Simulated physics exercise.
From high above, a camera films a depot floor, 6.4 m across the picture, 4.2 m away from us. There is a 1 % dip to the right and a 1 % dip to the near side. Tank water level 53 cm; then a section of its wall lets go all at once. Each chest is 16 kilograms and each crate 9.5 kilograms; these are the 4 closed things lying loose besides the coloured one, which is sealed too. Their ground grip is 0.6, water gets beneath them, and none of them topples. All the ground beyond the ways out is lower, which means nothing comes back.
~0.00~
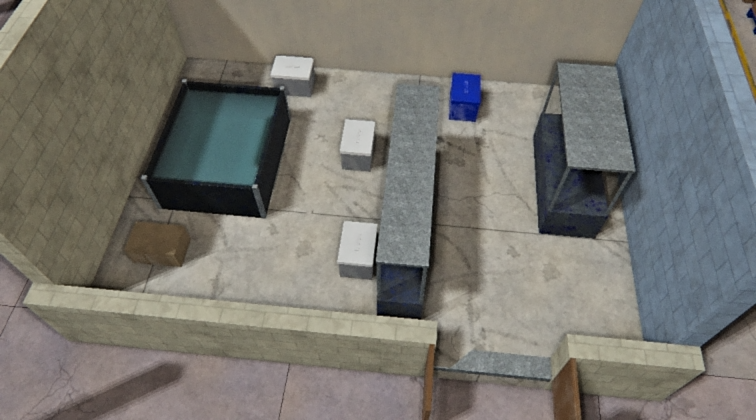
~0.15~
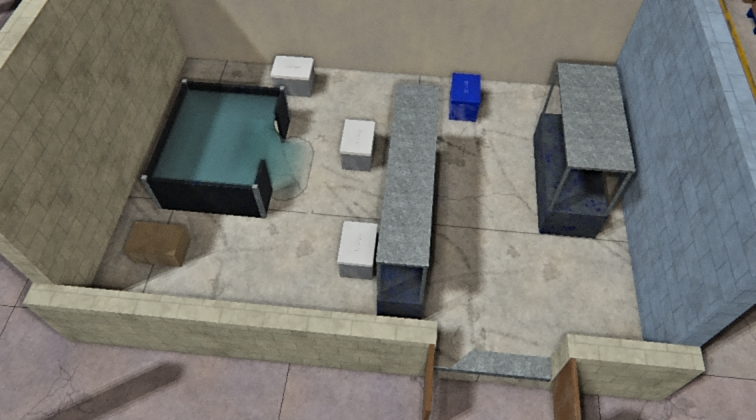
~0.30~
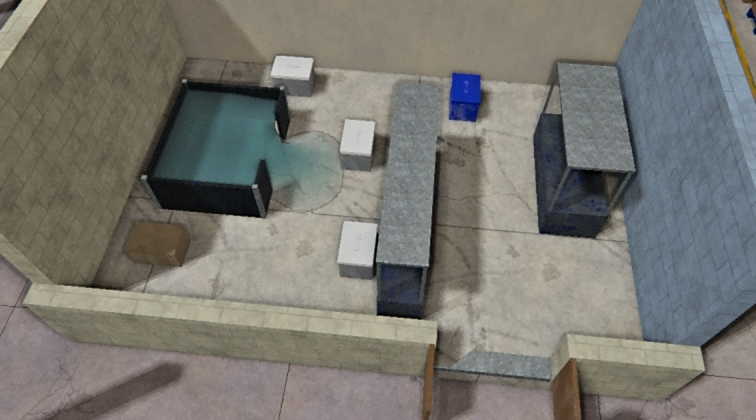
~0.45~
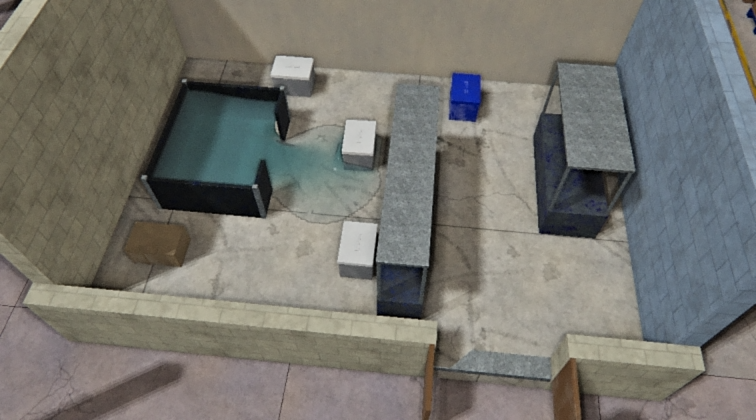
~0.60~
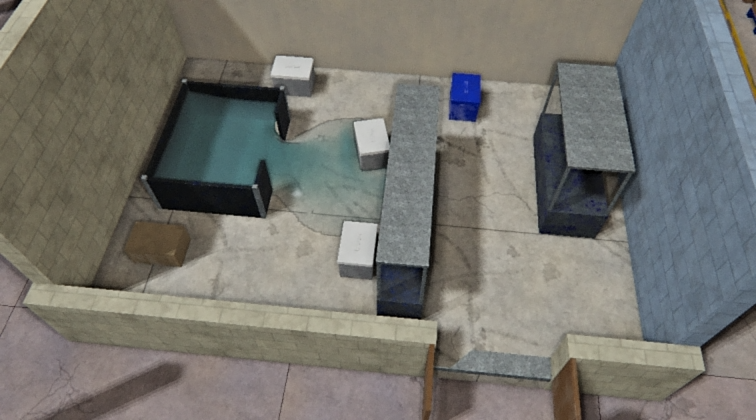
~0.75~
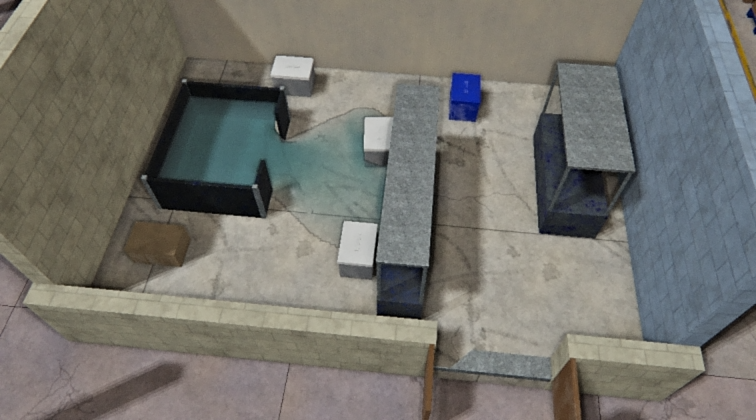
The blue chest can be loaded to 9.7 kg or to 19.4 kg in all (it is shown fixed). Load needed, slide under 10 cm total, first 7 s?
The right call is none of the setups.
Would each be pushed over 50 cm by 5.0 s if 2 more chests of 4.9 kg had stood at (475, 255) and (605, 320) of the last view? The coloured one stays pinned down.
One by one: Smaller shift, smaller shift.
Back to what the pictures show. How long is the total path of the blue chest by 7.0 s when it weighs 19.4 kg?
Total path: Around 100 cm.
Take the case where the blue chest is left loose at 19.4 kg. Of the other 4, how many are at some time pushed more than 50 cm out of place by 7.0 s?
Answer: 2.
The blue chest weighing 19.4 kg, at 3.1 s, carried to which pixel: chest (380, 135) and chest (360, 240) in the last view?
First near (484, 86), second near (229, 261).
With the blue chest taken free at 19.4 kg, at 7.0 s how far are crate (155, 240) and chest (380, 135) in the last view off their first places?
Log: Item 1 = 40 cm; item 2 = 200 cm.
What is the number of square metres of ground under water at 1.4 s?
Somewhere around 8.0 m2, roughly.
After 1.4 s the blue chest would be 0 cm from its start with 9.7 kg and 0 cm from its start with 19.4 kg; 2 cm of water round it then.
After 3.1 s the blue chest would be 123 cm from its start with 9.7 kg and 75 cm from its start with 19.4 kg; 5 cm of water round it then.
After 4.9 s the blue chest would be 180 cm from its start with 9.7 kg and 100 cm from its start with 19.4 kg; 7 cm of water round it then.
After 7.0 s the blue chest would be 180 cm from its start with 9.7 kg and 101 cm from its start with 19.4 kg; 4 cm of water round it then.
